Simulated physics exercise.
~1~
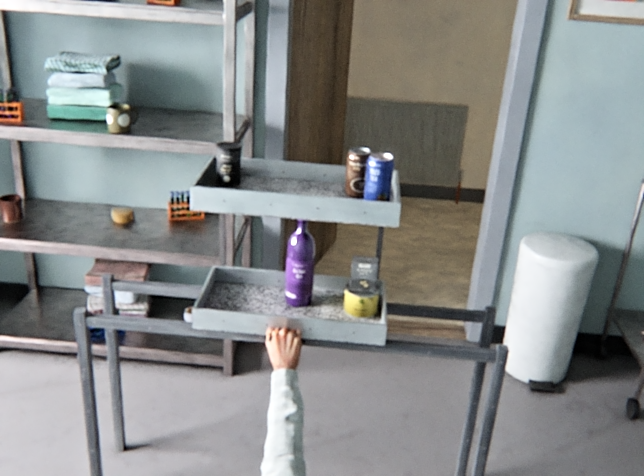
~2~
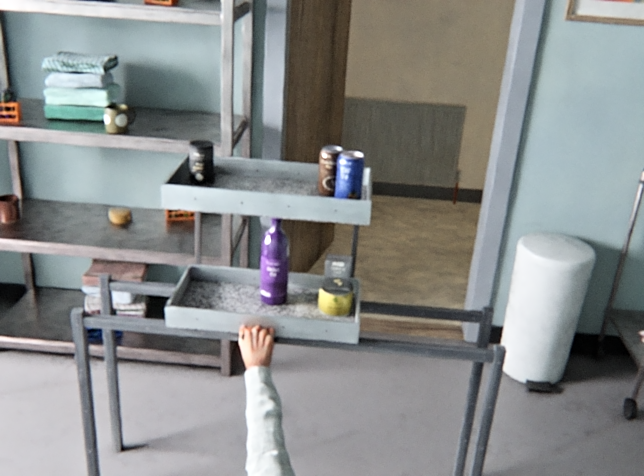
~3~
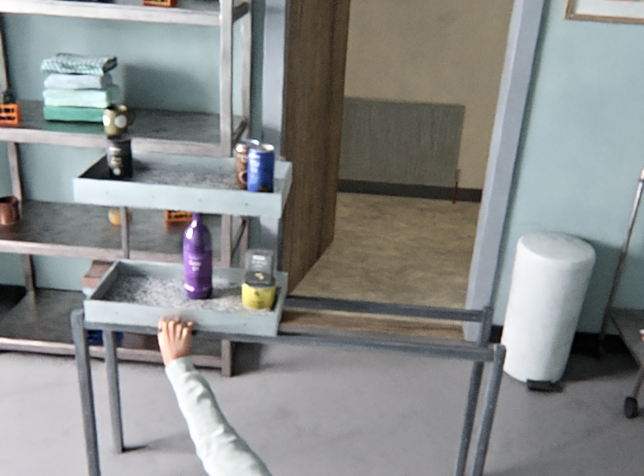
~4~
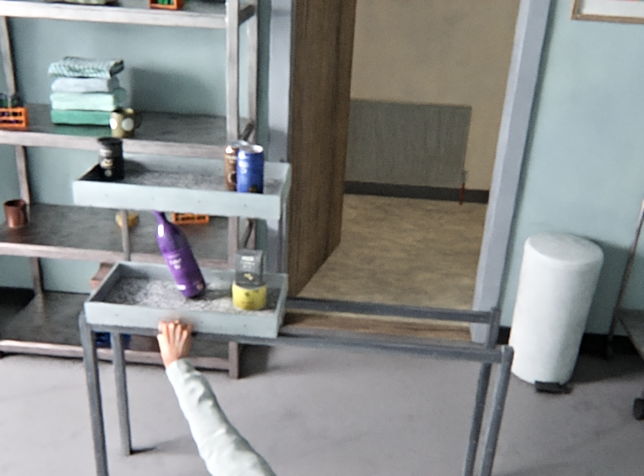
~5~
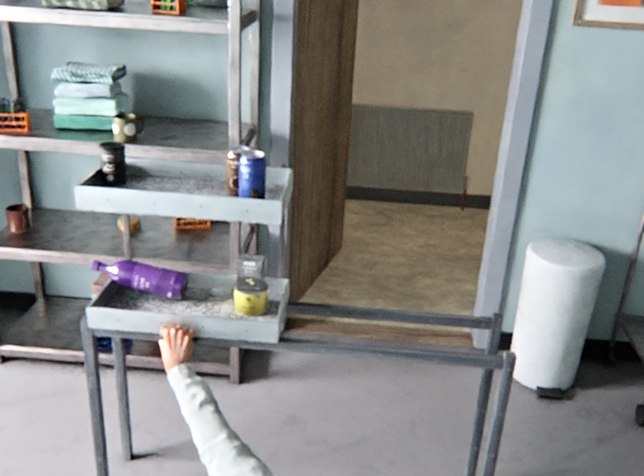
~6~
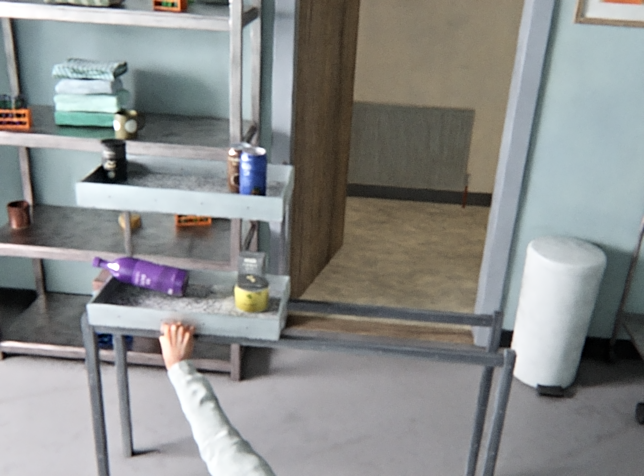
In a room with shelves, a hand slides a rack left and its purple bottle topples.
